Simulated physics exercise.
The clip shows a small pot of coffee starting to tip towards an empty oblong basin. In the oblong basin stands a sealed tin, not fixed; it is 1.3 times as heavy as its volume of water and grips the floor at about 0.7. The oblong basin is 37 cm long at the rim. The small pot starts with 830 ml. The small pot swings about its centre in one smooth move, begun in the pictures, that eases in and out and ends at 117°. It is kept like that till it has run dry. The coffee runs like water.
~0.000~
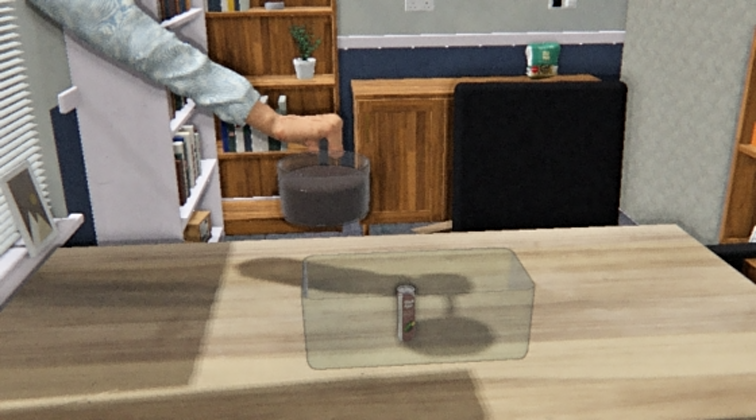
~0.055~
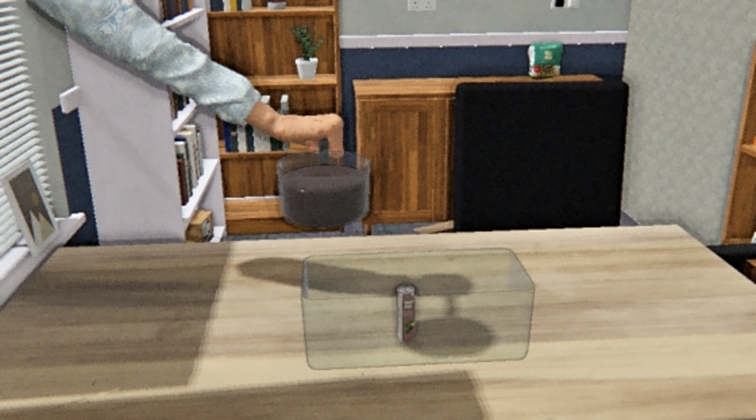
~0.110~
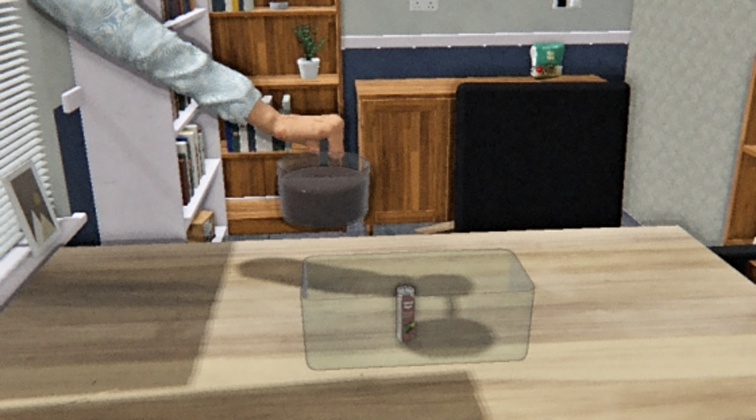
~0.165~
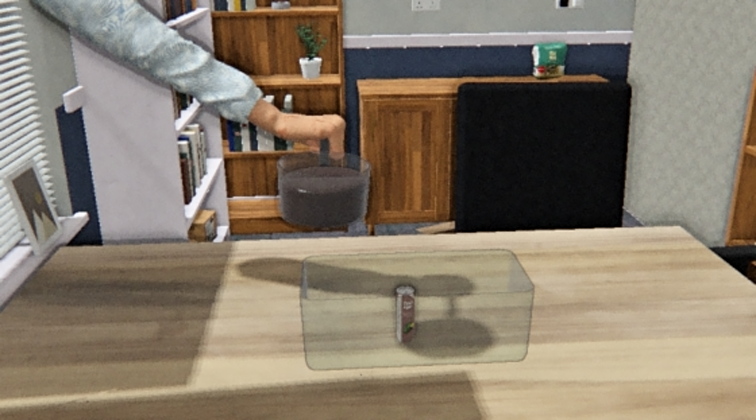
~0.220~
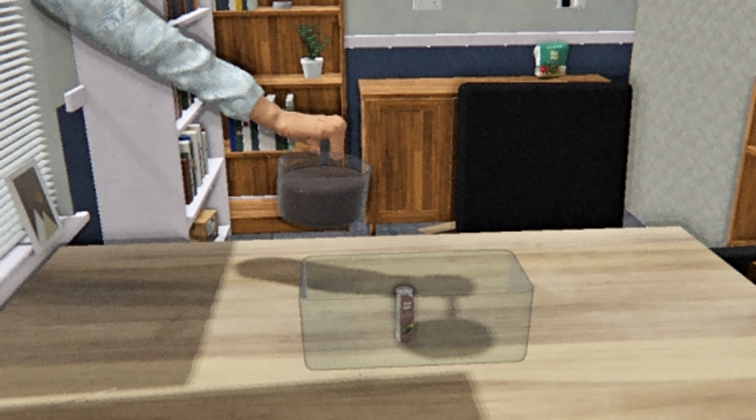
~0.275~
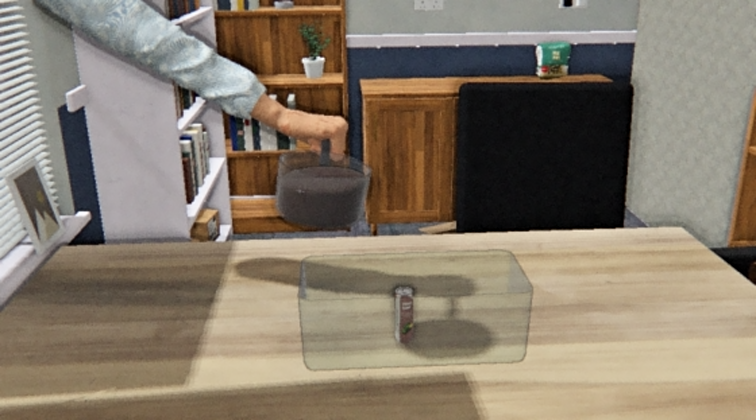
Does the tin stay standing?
The tin keeps standing.
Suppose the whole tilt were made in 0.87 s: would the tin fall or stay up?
The tin remains upright.
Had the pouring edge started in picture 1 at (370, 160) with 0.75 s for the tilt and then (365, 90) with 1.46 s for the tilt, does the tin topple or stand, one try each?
First it goes over; then it keeps standing.
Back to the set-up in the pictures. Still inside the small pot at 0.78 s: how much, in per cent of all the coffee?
Some 68 per cent.
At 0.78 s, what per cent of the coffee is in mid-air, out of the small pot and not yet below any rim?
About 26 per cent.
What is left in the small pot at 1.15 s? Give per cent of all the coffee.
About 10 per cent.
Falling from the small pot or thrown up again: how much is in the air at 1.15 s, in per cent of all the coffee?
Near 12 in a hundred.
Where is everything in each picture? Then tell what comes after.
In the first picture, tilt 0°; pouring edge (369, 162); surface from (281, 178) to (367, 175); the oblong basin's rim runs from (303, 277) to (523, 268); the tin's top is at (406, 292).
In the second picture, tilt 0°; pouring edge (369, 163); surface from (281, 178) to (367, 176).
In the third picture, tilt 2°; pouring edge (369, 164); surface from (281, 179) to (367, 177).
In the fourth picture, tilt 4°; pouring edge (369, 166); surface from (281, 179) to (366, 177).
In the fifth picture, tilt 6°; pouring edge (369, 168); surface from (280, 179) to (366, 177).
In the sixth picture, tilt 10°; pouring edge (370, 171); surface from (281, 179) to (367, 178).
By 0.78 s the tilt is 65° and 68 per cent is still to pour; the tin stands where it began.
By 1.15 s the tilt is 105° and 10 per cent is still to pour; the tin stands where it began.
By 1.54 s the tilt is 117° and 0 per cent is still to pour; the tin stands where it began.
By 1.96 s the tilt is 117° and 0 per cent is still to pour; the tin stands where it began.
At rest the tin stands where it began.
